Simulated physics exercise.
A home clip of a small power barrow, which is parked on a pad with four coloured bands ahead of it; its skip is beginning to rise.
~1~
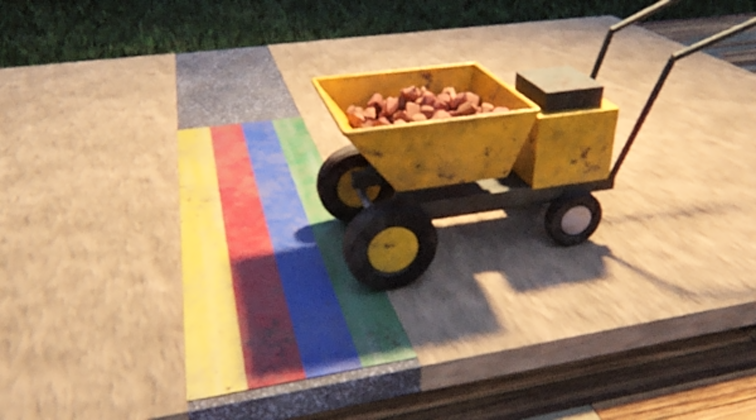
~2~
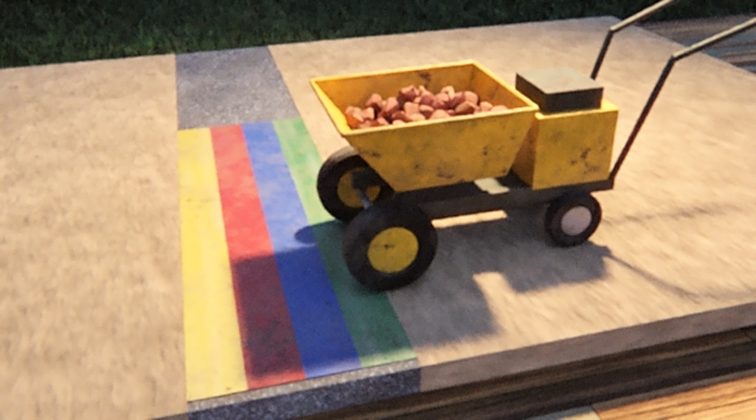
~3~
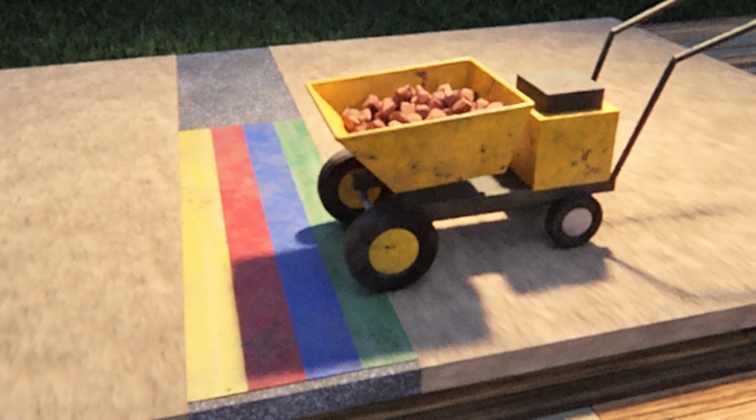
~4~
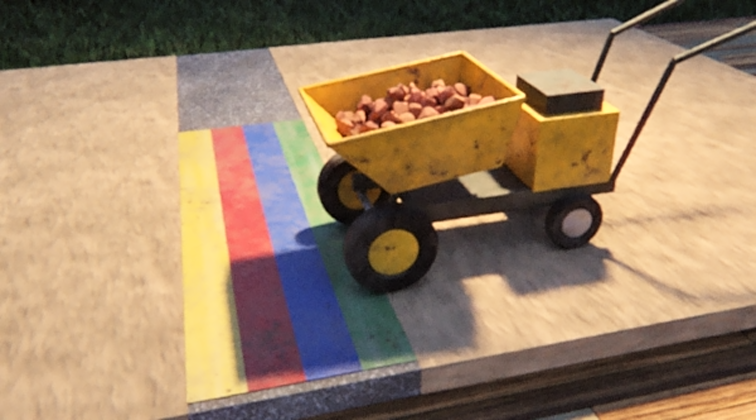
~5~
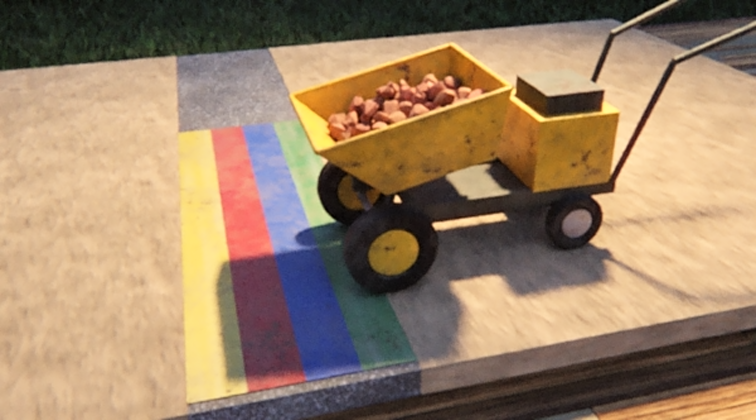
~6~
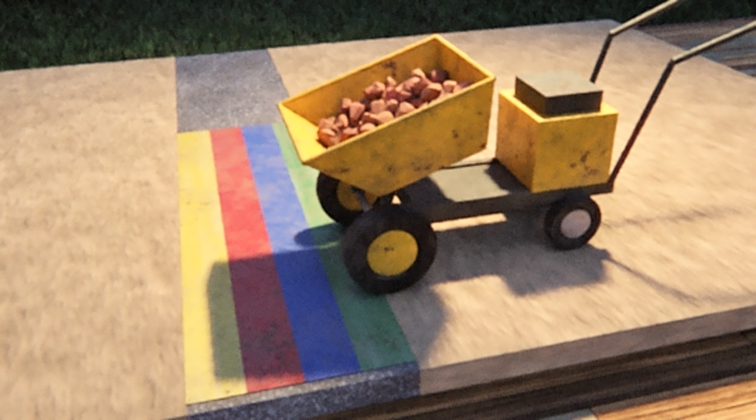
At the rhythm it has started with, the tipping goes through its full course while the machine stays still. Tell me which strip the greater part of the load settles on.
The greater part settles on the yellow strip.
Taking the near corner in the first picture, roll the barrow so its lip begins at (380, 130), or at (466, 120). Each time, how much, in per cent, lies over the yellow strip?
From the first spot you get 30 percent, and from the second 0 percent.
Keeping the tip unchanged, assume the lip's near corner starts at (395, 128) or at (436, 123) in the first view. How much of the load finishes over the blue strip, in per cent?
20 % for the first, 40 % for the second.
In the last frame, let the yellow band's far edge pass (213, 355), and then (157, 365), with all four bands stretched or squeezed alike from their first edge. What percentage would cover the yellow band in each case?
About 30 %, then 30 %.
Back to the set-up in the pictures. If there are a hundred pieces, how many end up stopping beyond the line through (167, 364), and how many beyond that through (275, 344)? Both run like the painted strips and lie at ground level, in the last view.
Around 20 in a hundred for the first, 80 in a hundred for the second.
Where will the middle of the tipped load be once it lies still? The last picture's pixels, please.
Near (203, 271), more or less.
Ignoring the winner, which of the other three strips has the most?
Number two is the red one.
Soon after the last picture, skip tipped steeply; all in the skip.
A little later, skip tipped right over; most in the skip; a stray few over the red strip; a small part over the yellow strip; a stray few falling.
Later still, skip tipped right over; about a quarter in the skip; a small part over the red strip; about a third over the yellow strip; about a quarter off the paint.
At rest, skip tipped right over; about a quarter in the skip; none over the green strip; none over the blue strip; about a quarter over the red strip; about a third over the yellow strip; about a quarter off the paint.
